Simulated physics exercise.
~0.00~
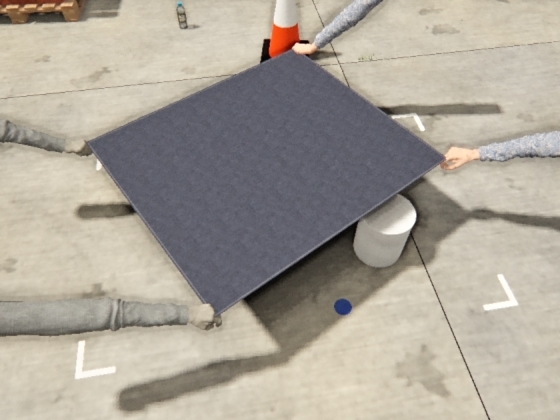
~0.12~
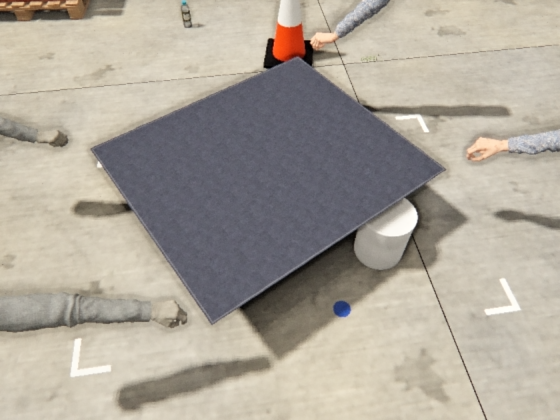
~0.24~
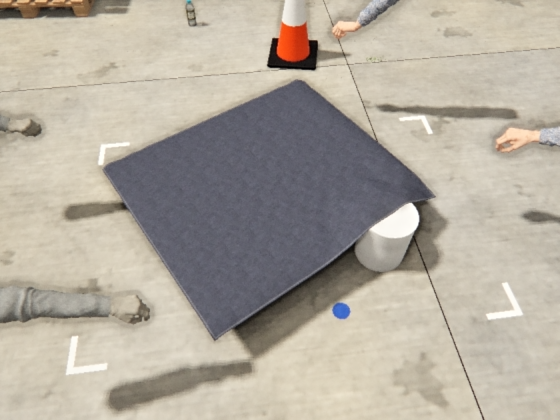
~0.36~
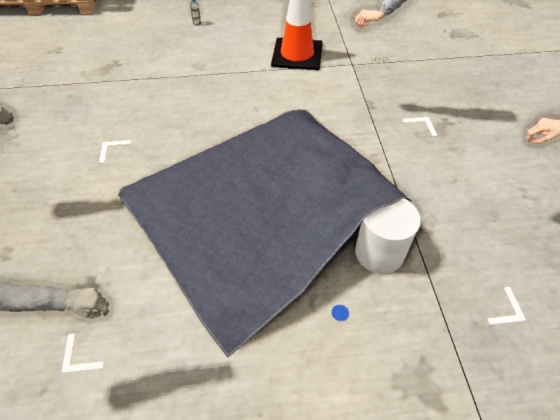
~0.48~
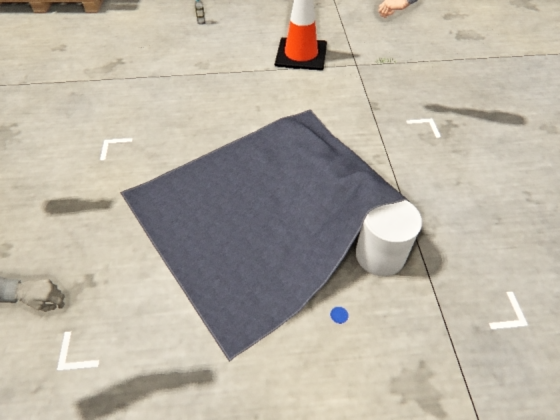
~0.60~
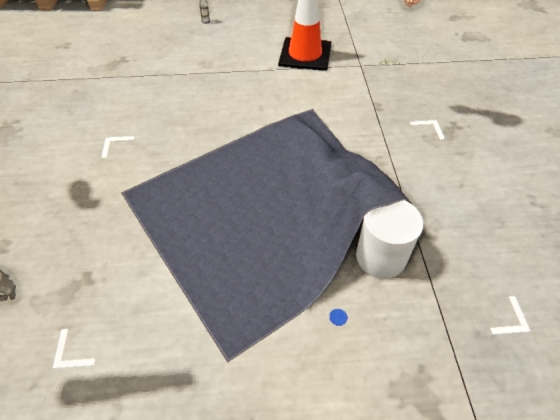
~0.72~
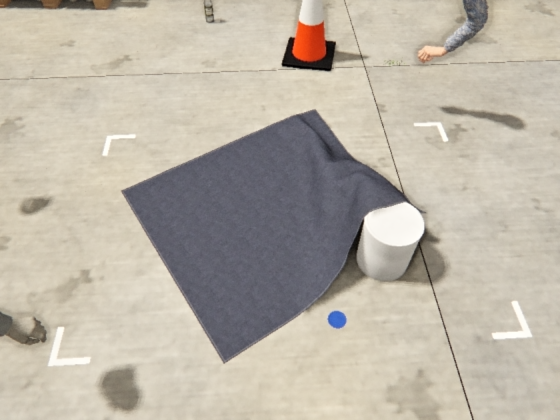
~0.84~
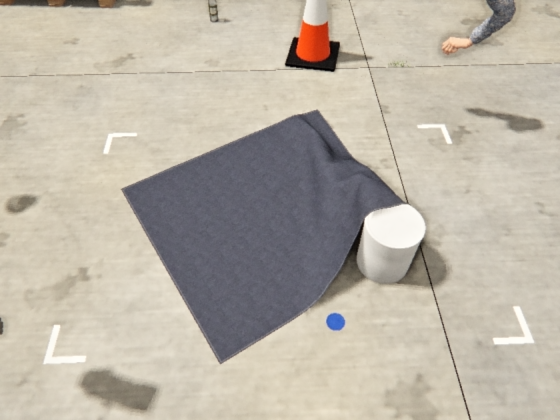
The footage shows several hands releasing a dark blanket held flat above a concrete floor near a traffic cone; it drops, drapes partly over a white bin on the right, and ends lying mostly flat and creased beside it, with a blue disc still uncovered.
